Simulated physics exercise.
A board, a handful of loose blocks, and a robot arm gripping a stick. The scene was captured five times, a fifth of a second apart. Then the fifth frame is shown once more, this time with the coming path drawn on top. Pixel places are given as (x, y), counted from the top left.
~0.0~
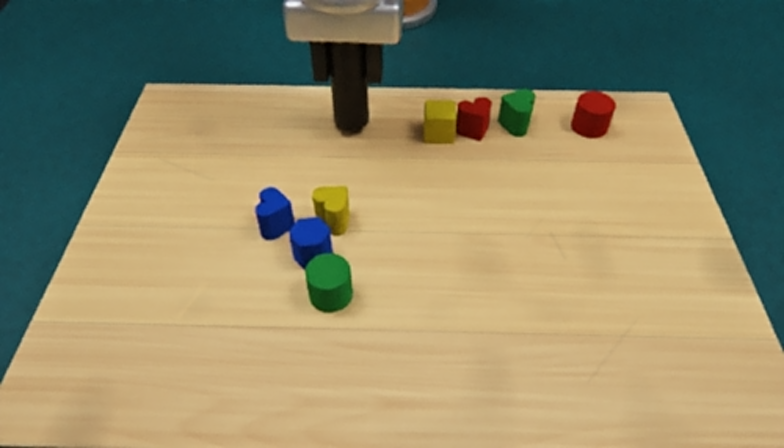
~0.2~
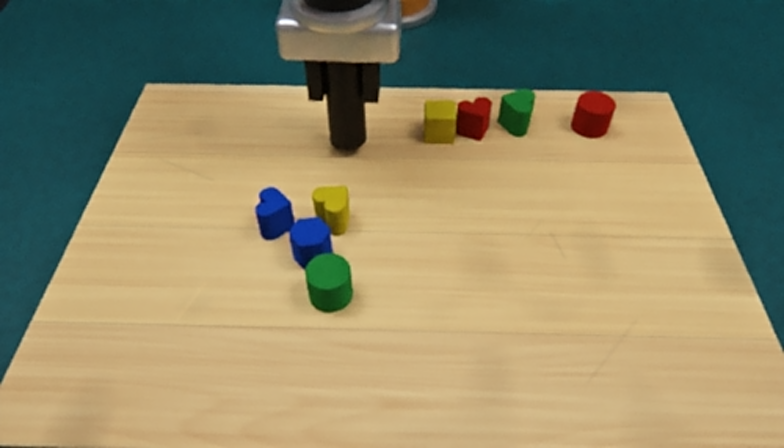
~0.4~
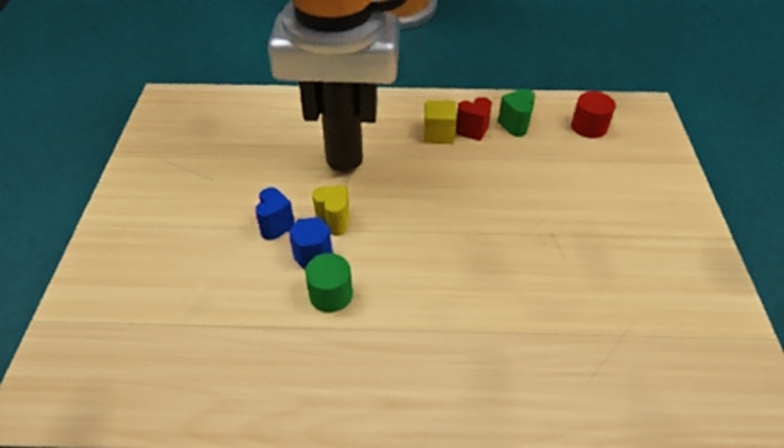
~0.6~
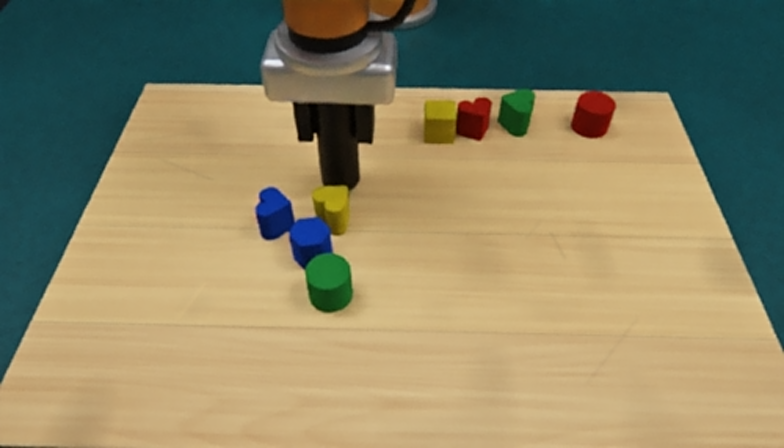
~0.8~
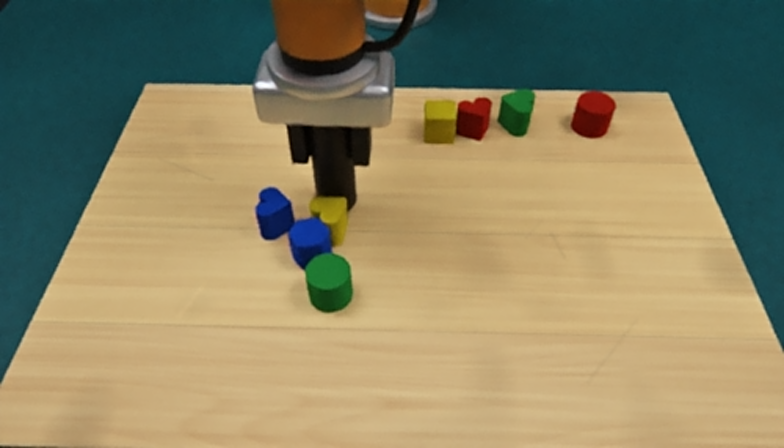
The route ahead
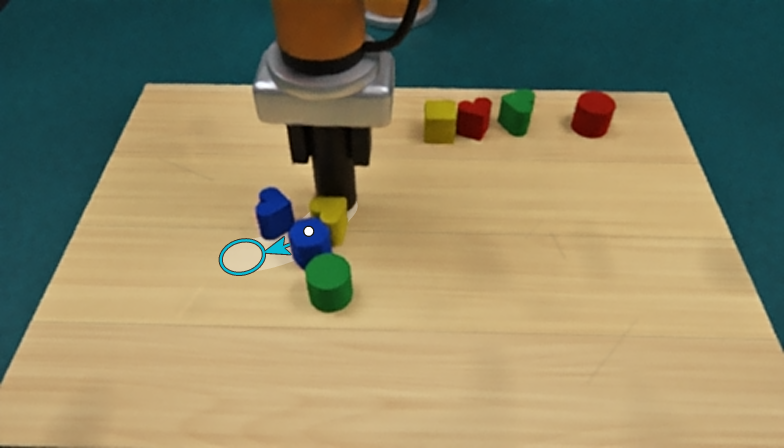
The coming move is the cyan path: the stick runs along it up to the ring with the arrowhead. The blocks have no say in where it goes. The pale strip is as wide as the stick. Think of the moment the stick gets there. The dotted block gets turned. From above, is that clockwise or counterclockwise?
Looking down on the board, it turns clockwise.
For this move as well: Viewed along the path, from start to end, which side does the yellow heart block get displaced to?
Moves left.
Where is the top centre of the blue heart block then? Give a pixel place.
Final place: (242, 203).
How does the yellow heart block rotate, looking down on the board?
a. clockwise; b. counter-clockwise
My pick is b.
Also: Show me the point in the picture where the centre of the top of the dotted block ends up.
Its top middle: (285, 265).
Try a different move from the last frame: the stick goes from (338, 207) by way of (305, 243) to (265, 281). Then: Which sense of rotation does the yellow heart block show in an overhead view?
Overhead view: Anti-clockwise.
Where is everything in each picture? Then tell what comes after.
Stick tip at (352, 120); block tops, blue heart block at (271, 201); blue hexagon at (309, 231); green disc at (328, 270); yellow heart block at (332, 196), in the first picture.
Stick at (348, 139); blocks unchanged, in the second picture.
Stick at (345, 158); blocks unchanged, in the third picture.
Stick at (341, 179); blocks unchanged, in the fourth picture.
Stick at (337, 200); blue heart block at (271, 201); blue hexagon at (309, 231); green disc at (328, 270); yellow heart block at (328, 207), in the fifth picture.
Path on the board, from (338, 207) via (315, 230) and (282, 248), ending at (242, 257); the dot is on the blue hexagon.
On the path given first. One third of the way, stick at (313, 223); blue hexagon at (294, 253), turned 20° clockwise; yellow heart block at (317, 232), turned 15° anticlockwise.
Two thirds of the way, stick at (280, 241); blue heart block at (252, 204), turned 75° clockwise; blue hexagon at (285, 265), turned 25° clockwise; yellow heart block at (308, 242), turned 30° anticlockwise.
At the end, stick at (240, 250); blue heart block at (242, 203), turned 115° clockwise; blue hexagon at (285, 265), turned 25° clockwise; green disc in place; yellow heart block at (308, 242), turned 30° anticlockwise.
